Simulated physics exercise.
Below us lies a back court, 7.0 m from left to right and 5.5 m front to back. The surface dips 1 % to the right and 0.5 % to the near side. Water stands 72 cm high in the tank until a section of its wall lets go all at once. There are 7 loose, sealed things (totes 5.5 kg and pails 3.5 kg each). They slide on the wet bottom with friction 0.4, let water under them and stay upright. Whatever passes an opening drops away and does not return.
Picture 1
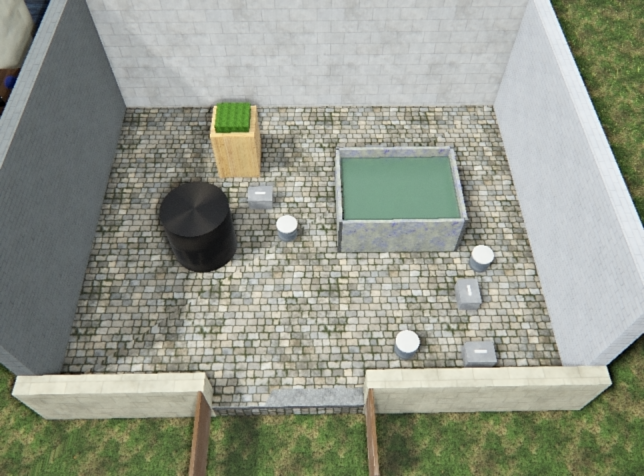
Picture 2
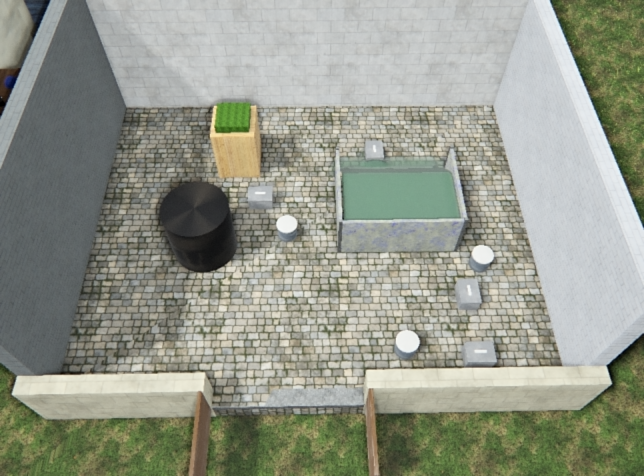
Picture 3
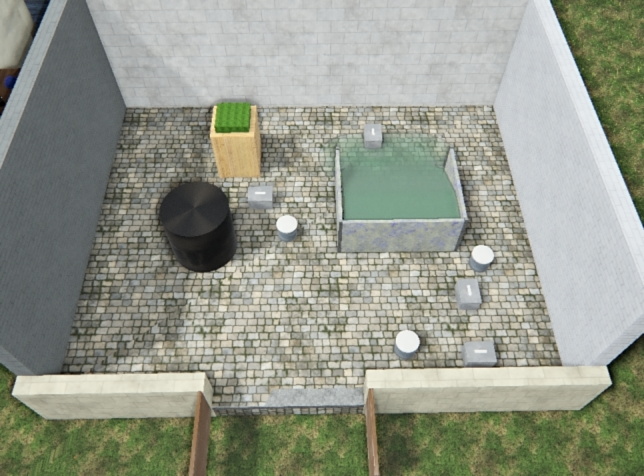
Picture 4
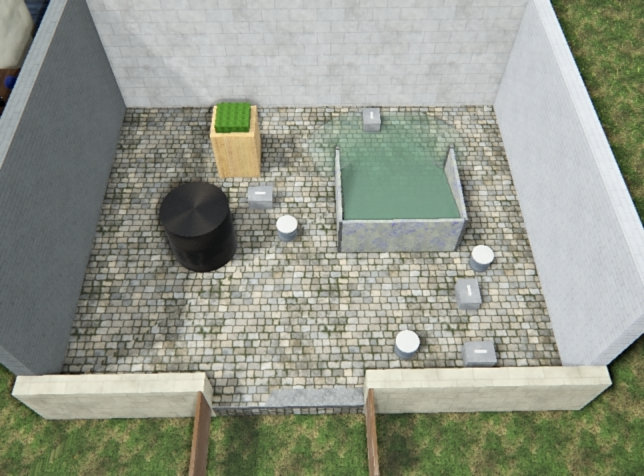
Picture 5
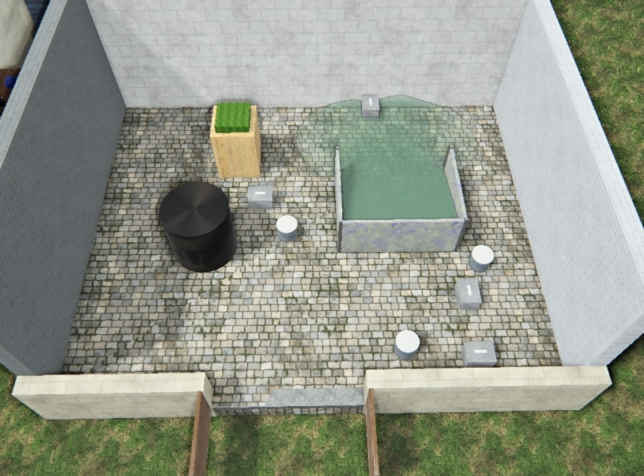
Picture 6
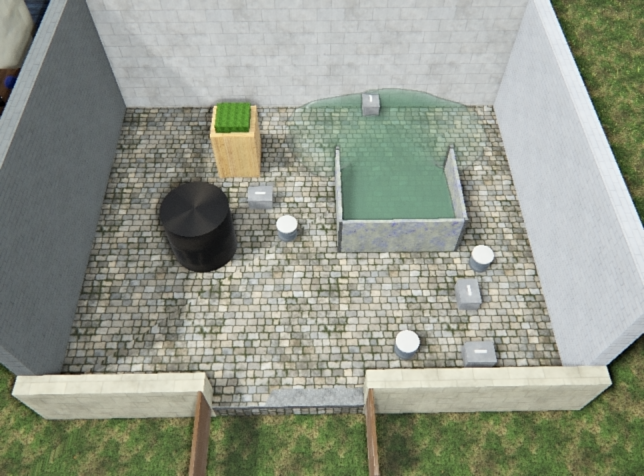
A cobbled back court enclosed by pale walls, with grass outside, is seen from high above by a camera that stays still. A stone-walled tank of green water stands right of centre, with a black round drum and a wooden planter topped with green to the left, and small grey boxes and white pails scattered about. The tank's far side opens, water spreads over the cobbles to the back wall, and one grey box moves back with it while everything else stays put.
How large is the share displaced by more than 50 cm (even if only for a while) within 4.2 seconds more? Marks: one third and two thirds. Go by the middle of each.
It is two thirds or above.
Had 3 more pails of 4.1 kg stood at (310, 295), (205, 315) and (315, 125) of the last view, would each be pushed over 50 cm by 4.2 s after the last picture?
In turn: Short of it, short of it, over.
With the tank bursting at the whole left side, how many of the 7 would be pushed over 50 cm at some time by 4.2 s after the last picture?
In that case 2 of them.
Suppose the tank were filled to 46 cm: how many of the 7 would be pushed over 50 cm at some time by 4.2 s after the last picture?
Then 3.
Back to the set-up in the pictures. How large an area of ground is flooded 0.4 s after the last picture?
About 9.5 m2.
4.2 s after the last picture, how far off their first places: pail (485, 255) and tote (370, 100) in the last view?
In turn: 200 cm, 450 cm.
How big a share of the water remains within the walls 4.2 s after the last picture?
Some 100 per cent remains.
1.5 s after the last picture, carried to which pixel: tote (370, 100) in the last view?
Around (293, 115).
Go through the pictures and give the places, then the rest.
The first picture shows a tote at (375, 154), on the bottom; a tote at (469, 291), on the bottom; 2.5 m2 under water; 0 of 7 have shifted.
The second picture shows a tote at (374, 149), on the bottom, 11 cm from its start; a tote at (469, 291), on the bottom; water covers 3.5 m2; 1 of 7 have shifted.
The third picture shows a tote at (373, 132), on the bottom, 49 cm from its start; a tote at (469, 291), on the bottom; water covers 4.9 m2; 1 of 7 have shifted.
The fourth picture shows a tote at (372, 116), on the bottom, 91 cm from its start; a tote at (469, 291) rests on the ground; water covers 6.5 m2; 1 of 7 have shifted.
The fifth picture shows a tote at (371, 102), afloat, 125 cm from its start; a tote at (469, 291), on the bottom; 7.7 m2 under water; 1 of 7 have shifted.
The sixth picture shows a tote at (371, 99), afloat, 125 cm from its start; a tote at (469, 291) rests on the ground; water covers 8.4 m2; 1 of 7 have shifted.
Then, 0.4 s after the last picture 1 of 7 are over 50 cm from their spots; 1 afloat.
Then, 1.5 s after the last picture 1 of 7 are over 50 cm from their spots; 1 afloat.
Then, 2.8 s after the last picture 3 of 7 are over 50 cm from their spots; 2 afloat.
Then, 4.2 s after the last picture 7 of 7 are over 50 cm from their spots, and 7 have been at some point; 3 afloat.
